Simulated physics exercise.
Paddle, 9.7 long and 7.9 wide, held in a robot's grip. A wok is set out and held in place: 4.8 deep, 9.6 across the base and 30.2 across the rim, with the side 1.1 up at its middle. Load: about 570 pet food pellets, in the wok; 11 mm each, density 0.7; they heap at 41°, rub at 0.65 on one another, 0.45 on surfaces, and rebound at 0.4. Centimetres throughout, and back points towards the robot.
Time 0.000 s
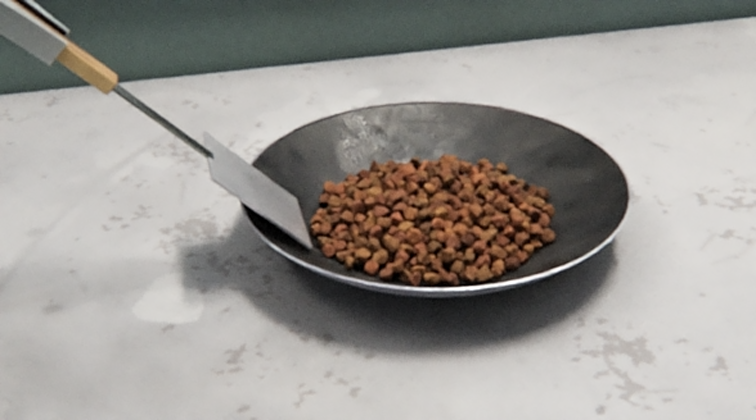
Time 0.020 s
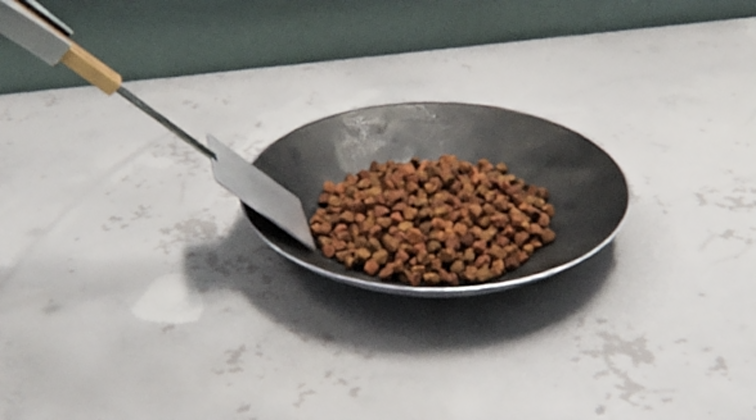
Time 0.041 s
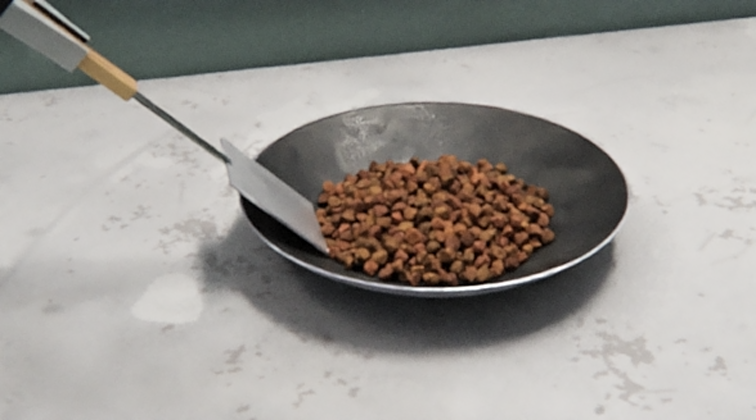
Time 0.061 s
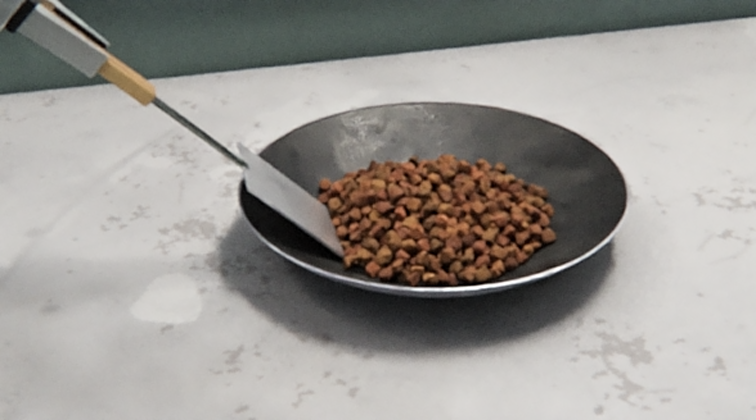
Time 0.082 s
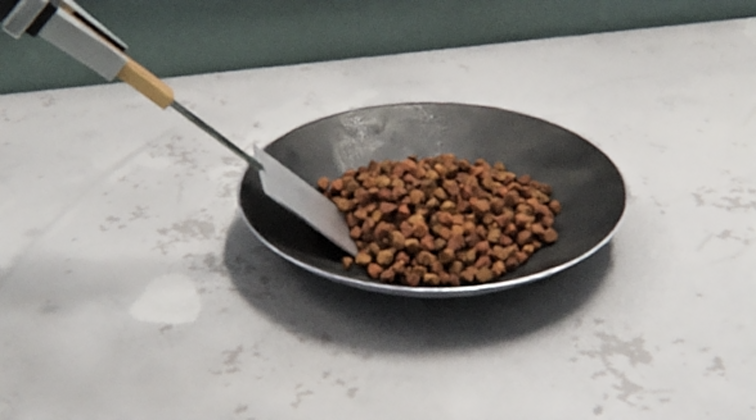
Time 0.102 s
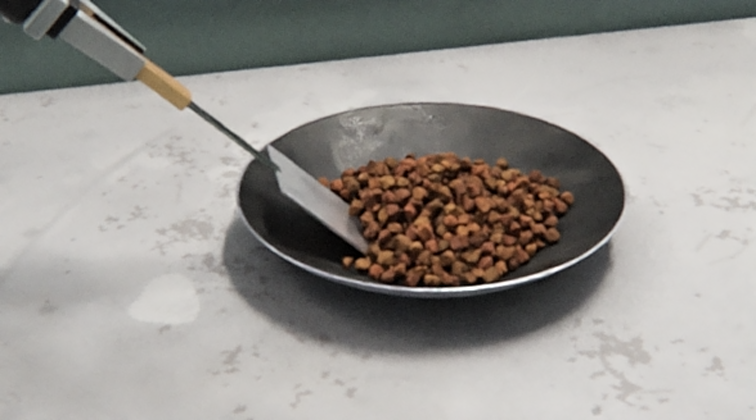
A metal paddle on a robot arm slid slowly to the right inside a dark wok on a pale countertop, pressing into the heap of brown pet food pellets and pushing some slightly rightward.
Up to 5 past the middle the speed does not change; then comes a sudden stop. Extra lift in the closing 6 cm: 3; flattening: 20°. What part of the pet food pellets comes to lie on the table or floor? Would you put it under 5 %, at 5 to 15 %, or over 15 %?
I would say under 5 %.
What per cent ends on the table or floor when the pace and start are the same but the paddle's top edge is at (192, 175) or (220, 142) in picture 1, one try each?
About 0% and 0%.
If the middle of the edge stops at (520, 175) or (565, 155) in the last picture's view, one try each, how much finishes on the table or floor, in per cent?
First try roughly 5 percent, second roughly 30 percent.
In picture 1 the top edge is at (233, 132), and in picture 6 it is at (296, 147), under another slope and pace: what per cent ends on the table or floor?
Around 0 per cent finishes on the table or floor.
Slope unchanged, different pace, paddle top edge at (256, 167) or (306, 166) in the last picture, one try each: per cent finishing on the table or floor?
Roughly 0 per cent, then roughly 0 per cent.
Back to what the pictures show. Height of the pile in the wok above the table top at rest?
It reaches around 6.0 cm.
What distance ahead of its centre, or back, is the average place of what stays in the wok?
About 5.5 cm ahead.
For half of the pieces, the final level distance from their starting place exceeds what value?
I'd put it at close to 5 centimetres.
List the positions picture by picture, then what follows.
Paddle top edge at (207, 154), sloping 46°; upper third of the load around (430, 203), from x 315 to 550, top at y 160; 569 in the wok, in the first picture.
Paddle top edge at (211, 155), sloping 46°; upper third of the load around (430, 203), from x 315 to 550, top at y 160, in the second picture.
Paddle top edge at (225, 160), sloping 46°; upper third of the load around (429, 203), from x 320 to 545, top at y 160, in the third picture.
Paddle top edge at (242, 164), sloping 46°; upper third of the load around (435, 198), from x 325 to 545, top at y 160, in the fourth picture.
Paddle top edge at (259, 167), sloping 46°; upper third of the load around (441, 196), from x 325 to 555, top at y 160, in the fifth picture.
Paddle top edge at (275, 168), sloping 46°; upper third of the load around (447, 195), from x 325 to 565, top at y 155; 569 in the wok, in the sixth picture.
By 0.16 s, sloping 46°, highest piece 5 above the table; 569 in the wok.
By 0.22 s, sloping 36°, highest piece 6 above the table; 569 in the wok.
By 0.45 s, sloping 26°, highest piece 6 above the table; 569 in the wok.
By 1.50 s, sloping 26°, highest piece 6 above the table; 569 in the wok.
Final count, 569 in the wok. That is 0 % on the table or floor.
